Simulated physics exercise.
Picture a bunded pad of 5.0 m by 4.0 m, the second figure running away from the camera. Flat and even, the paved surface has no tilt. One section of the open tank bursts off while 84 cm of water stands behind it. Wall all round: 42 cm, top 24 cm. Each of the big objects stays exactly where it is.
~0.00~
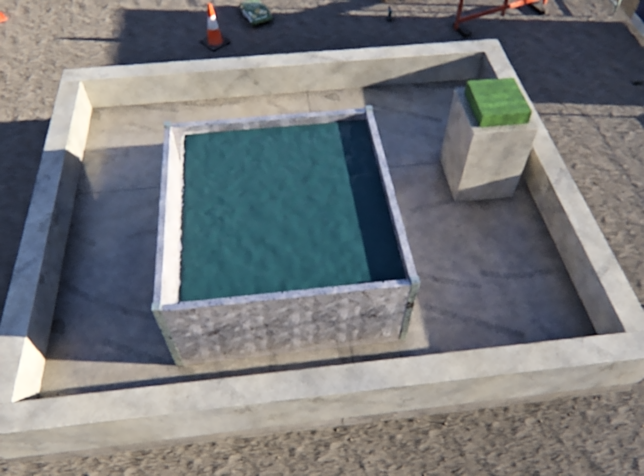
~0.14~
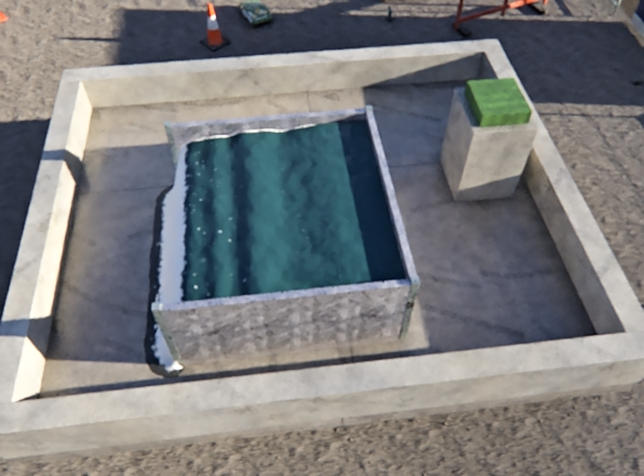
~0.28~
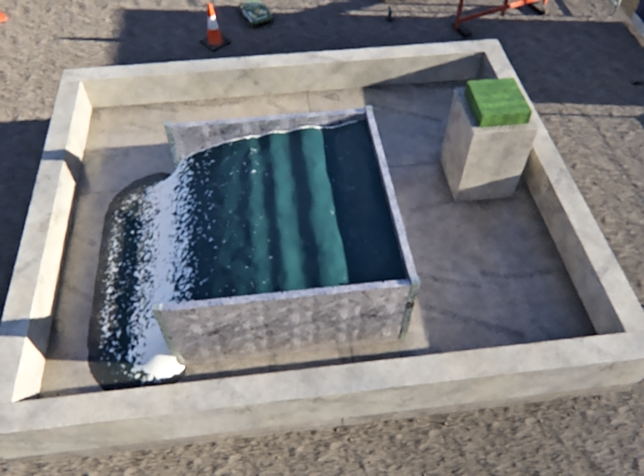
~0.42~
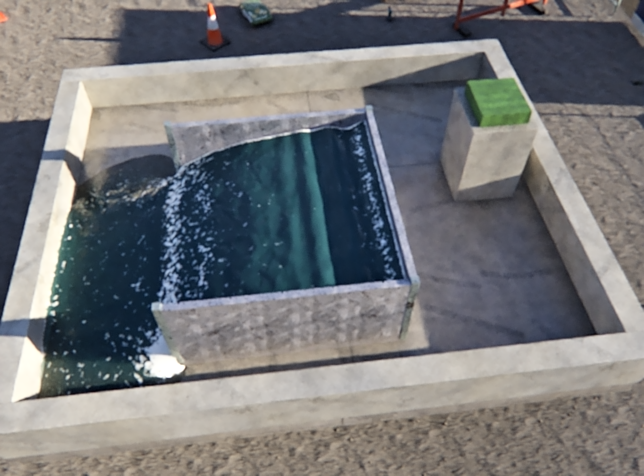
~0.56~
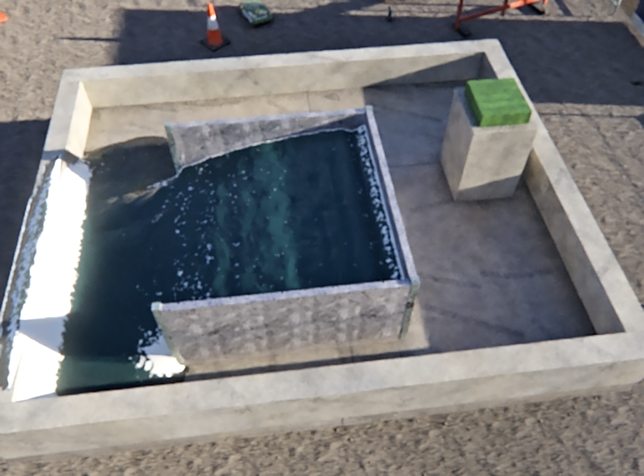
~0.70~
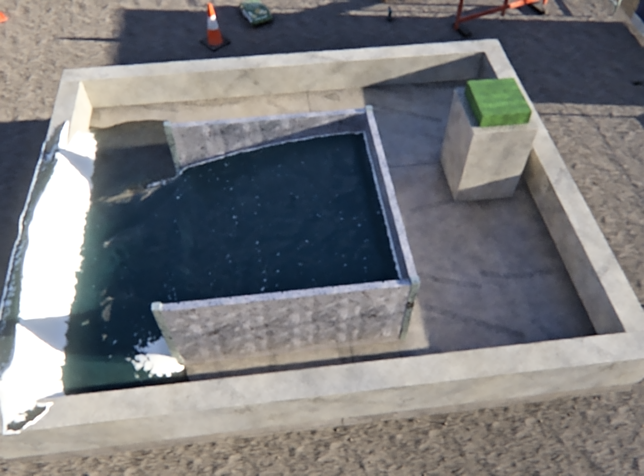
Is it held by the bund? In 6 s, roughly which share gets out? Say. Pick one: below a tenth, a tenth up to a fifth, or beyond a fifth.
A tenth up to a fifth.
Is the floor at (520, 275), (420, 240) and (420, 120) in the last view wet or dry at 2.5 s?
Going through the three points: Not yet touched, then not yet touched, then awash.
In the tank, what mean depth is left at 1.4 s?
Average depth: About 36 cm.
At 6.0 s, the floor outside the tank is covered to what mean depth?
I'd say close to 14 cm.
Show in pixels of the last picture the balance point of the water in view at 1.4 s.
Near (189, 260).
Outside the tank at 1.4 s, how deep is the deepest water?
Peak depth: Approx. 68 cm.
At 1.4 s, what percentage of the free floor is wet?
I'd say around 35 %.
After 1.1 s water covers 30 % of the floor and is deepest (93 cm) near (59, 293); 2 % is over the wall.
After 1.4 s water covers 30 % of the floor and is deepest (68 cm) near (58, 417); 7 % is over the wall.
After 2.5 s water covers 55 % of the floor and is deepest (45 cm) near (91, 121); 12 % is over the wall.
After 4.0 s water covers 75 % of the floor and is deepest (37 cm) near (510, 170); 13 % is over the wall.
After 6.0 s water covers 80 % of the floor and is deepest (28 cm) near (36, 420); 13 % is over the wall.
